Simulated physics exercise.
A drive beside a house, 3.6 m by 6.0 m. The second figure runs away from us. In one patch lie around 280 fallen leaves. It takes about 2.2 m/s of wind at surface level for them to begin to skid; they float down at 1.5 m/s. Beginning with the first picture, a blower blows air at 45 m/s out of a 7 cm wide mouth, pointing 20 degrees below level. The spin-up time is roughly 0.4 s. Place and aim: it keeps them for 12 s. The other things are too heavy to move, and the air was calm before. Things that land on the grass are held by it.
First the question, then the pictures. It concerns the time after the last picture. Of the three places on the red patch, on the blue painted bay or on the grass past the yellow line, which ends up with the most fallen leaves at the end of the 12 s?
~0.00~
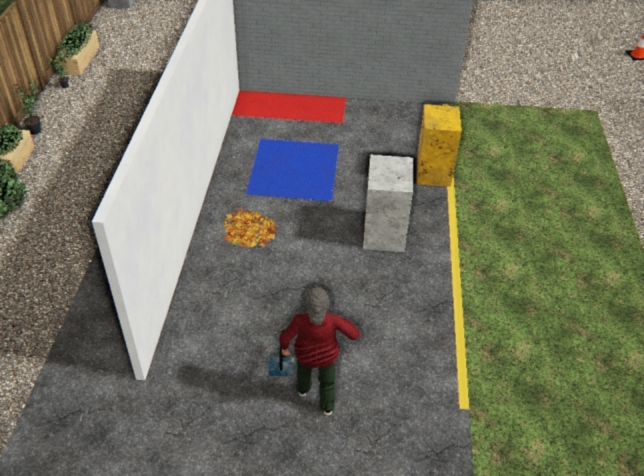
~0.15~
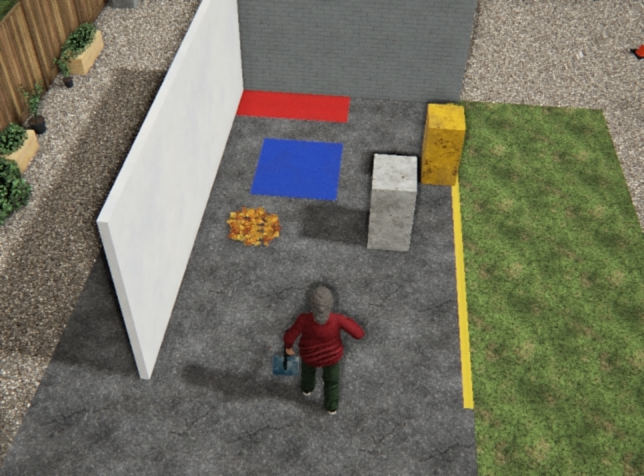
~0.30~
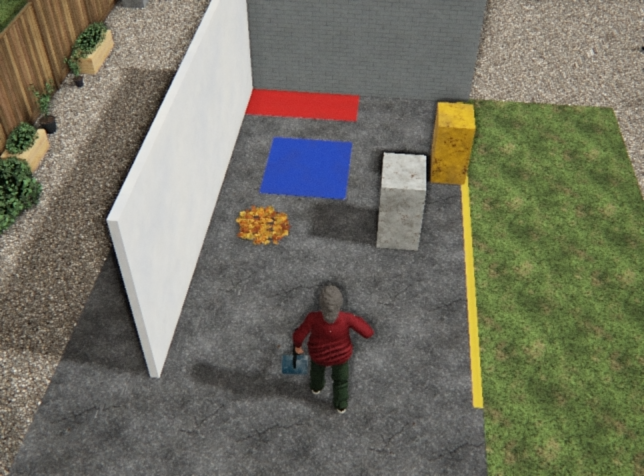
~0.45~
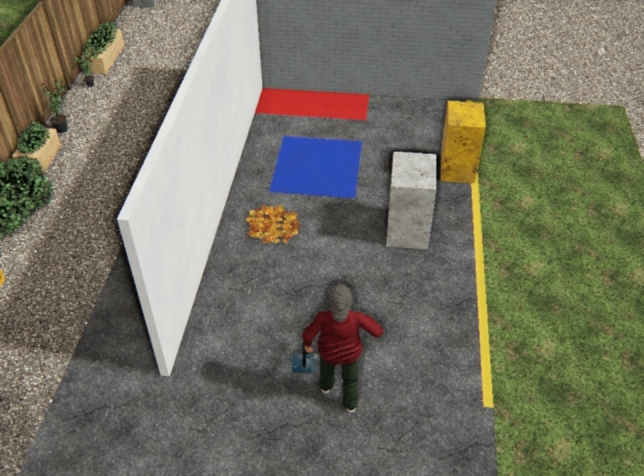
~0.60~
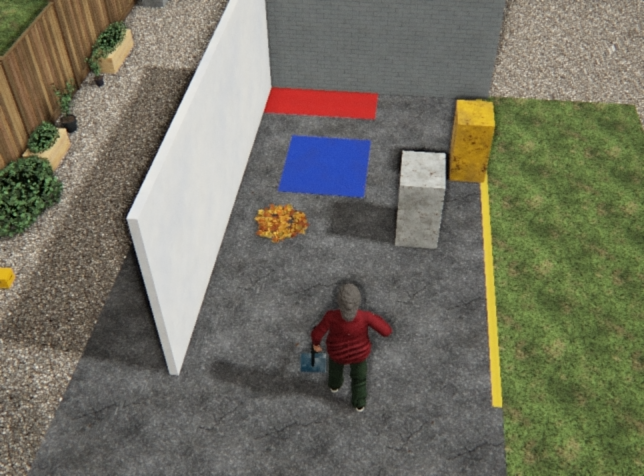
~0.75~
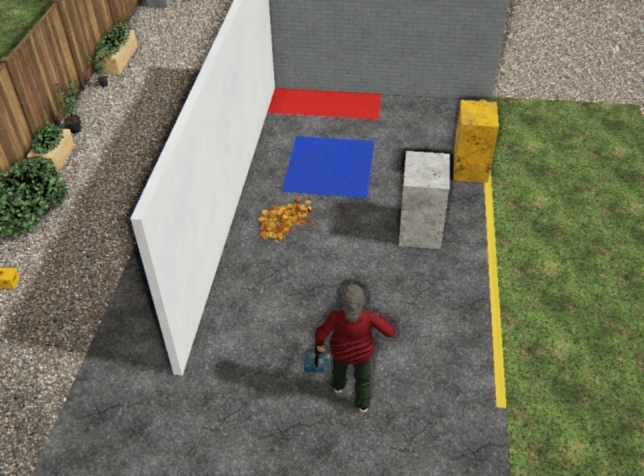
I would say the red one.
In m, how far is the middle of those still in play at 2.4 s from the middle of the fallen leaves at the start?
Around 2.0 m away.
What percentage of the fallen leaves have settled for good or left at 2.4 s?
The share is near 1 per cent.
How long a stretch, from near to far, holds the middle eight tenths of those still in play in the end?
The middle bunch covers about 1.2 m from near to far.
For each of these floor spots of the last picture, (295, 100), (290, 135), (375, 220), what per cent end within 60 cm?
Roughly 60 %, 40 % and 0 %, in that order.
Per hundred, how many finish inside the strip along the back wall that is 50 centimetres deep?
Roughly 30 per cent.
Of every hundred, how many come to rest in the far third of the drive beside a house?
Roughly 100 in a hundred.
After 2.4 s the count stands so, 0 % are on the grass past the yellow line, 4 % on the red patch and 0 % on the blue painted bay; the middle of those still in play is near (264, 143).
After 3.8 s the count stands so, 0 % are on the grass past the yellow line, 18 % on the red patch and 0 % on the blue painted bay; the middle of those still in play is near (265, 130).
After 6.6 s the count stands so, 0 % are on the grass past the yellow line, 37 % on the red patch and 0 % on the blue painted bay; the middle of those still in play is near (268, 117).
After 12.0 s, at the end, 0 % are on the grass past the yellow line, 55 % on the red patch and 0 % on the blue painted bay; the middle of those still in play is near (272, 110).
